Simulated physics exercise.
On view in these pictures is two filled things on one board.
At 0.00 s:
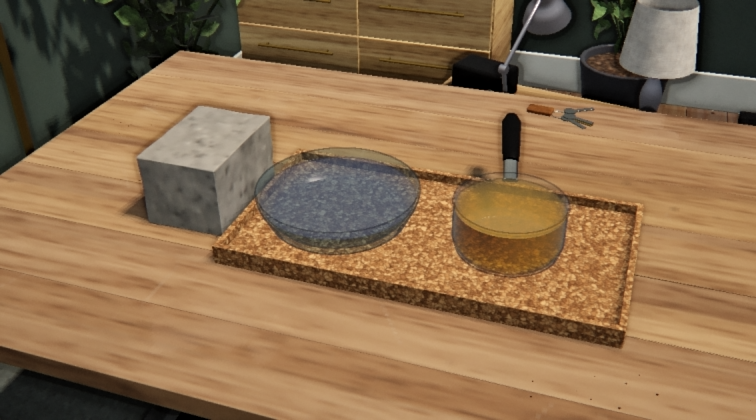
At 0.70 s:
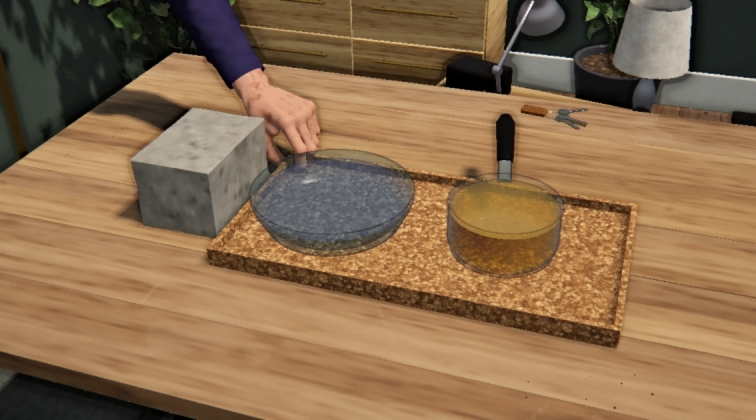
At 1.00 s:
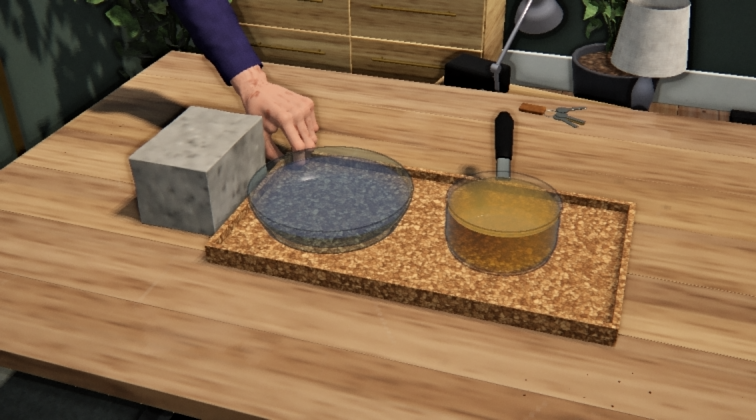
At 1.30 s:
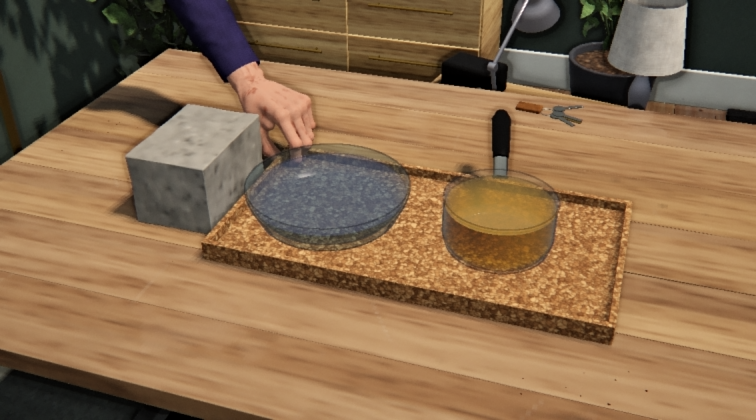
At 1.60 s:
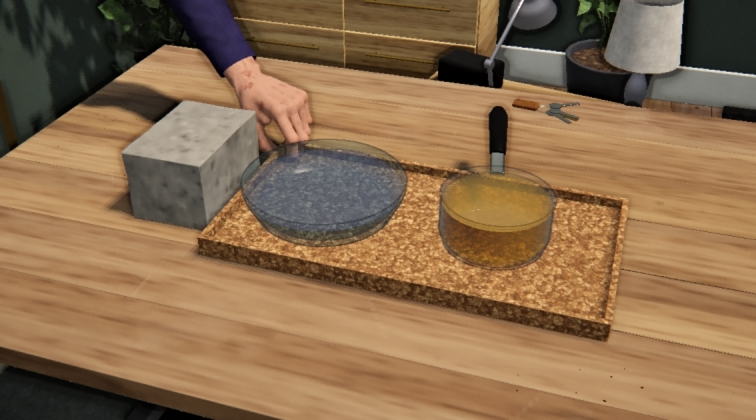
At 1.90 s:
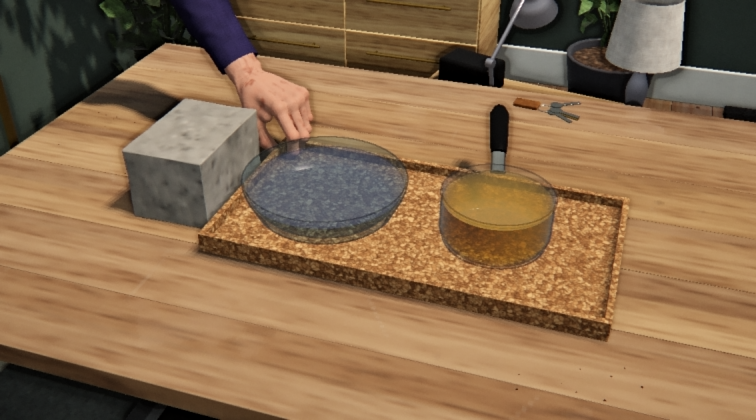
A hand reaches in and grips the tray's left end, barely moving the two containers.
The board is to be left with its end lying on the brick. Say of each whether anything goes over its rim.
Outcome: Dish brims over; saucepan brims over.
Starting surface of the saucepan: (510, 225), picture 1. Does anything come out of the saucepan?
Note: Contents retained.
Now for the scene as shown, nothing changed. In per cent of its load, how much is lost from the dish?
Around 44 %.
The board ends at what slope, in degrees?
It ends up tilted at around 13°.
By 2.6 s, the board slopes by about 7°; dish, its rim is dry; saucepan, its rim is dry.
By 3.4 s, the board slopes by about 15°; dish, it has slopped over; saucepan, it has slopped over.
By 4.6 s, the board slopes by about 13°, resting on the brick; dish, it has slopped over; saucepan, it has slopped over.
